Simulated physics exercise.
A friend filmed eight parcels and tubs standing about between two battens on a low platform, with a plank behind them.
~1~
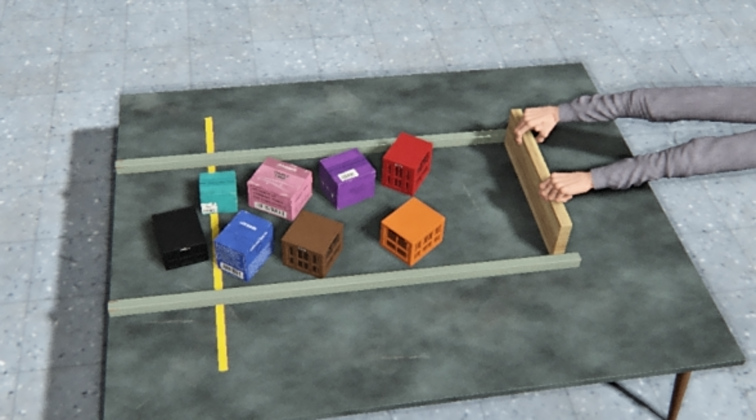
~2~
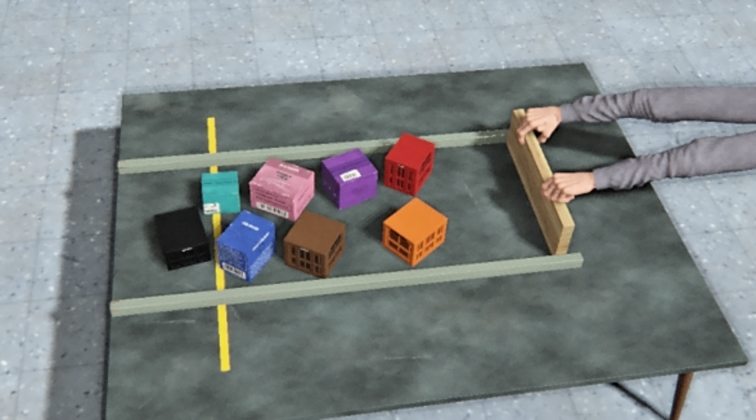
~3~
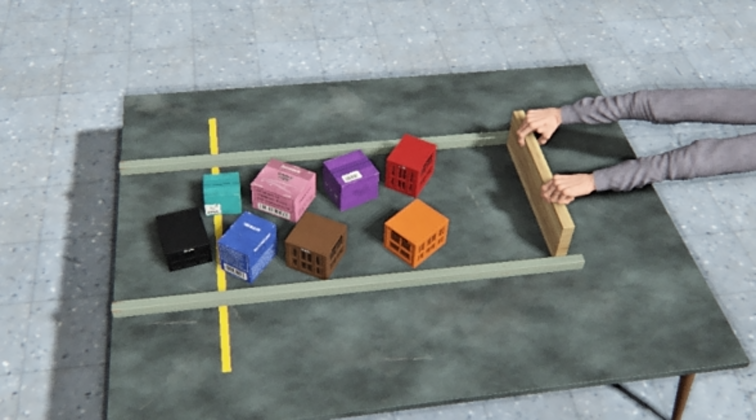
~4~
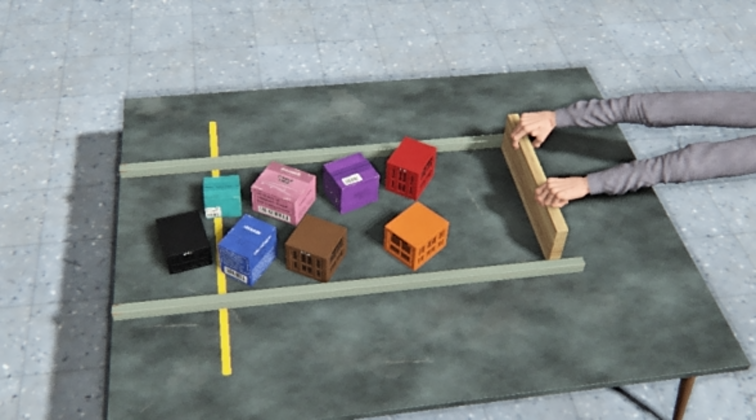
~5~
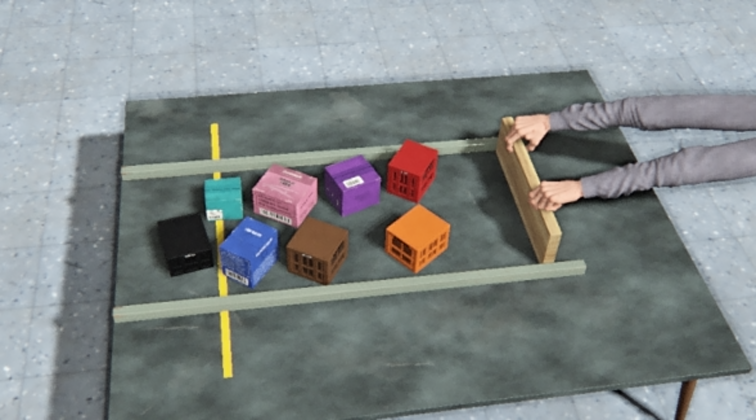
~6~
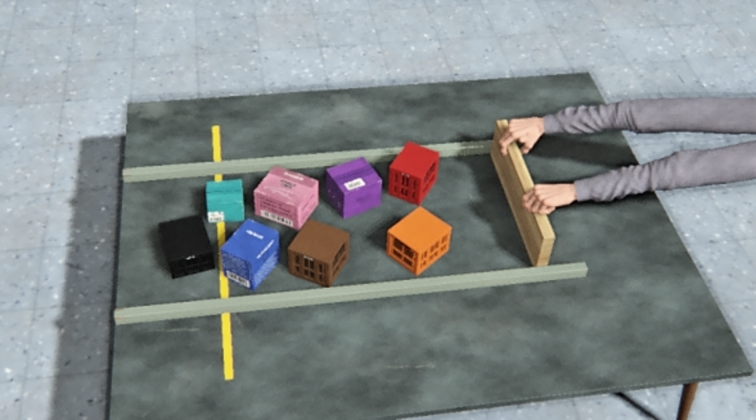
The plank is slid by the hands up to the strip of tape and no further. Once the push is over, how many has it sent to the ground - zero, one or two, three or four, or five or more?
Just three or four drop.
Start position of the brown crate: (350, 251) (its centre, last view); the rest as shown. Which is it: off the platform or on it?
In that case it never drops.
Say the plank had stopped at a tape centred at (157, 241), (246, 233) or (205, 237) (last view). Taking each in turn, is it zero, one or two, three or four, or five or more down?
One after the other, the answers are more than four; just one or two; three to four.
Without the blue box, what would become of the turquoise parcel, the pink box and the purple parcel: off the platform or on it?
As for the turquoise parcel, it ends up below; the pink box ends up below; the purple parcel keeps its place.
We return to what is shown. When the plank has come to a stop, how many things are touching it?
It's 2 of them.
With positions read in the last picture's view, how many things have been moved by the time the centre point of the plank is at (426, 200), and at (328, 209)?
3 and 8.
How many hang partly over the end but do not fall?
Overhang count: 0.
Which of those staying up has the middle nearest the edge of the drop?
Answer: The brown crate.
A little later, none off yet; black crate at rest near (187, 246); turquoise parcel at rest near (225, 201); blue box at rest near (251, 254).
Next, none off yet; black crate at rest near (187, 246); turquoise parcel shifted about its own width near (200, 205); blue box shifted a little near (238, 257).
Later still, none off yet; black crate shifted about its own width near (124, 258); turquoise parcel shifted well along near (126, 217); blue box shifted well along near (166, 274).
When it is over, the number that fall off is three or four; down, pink box, blue box, turquoise parcel and black crate.
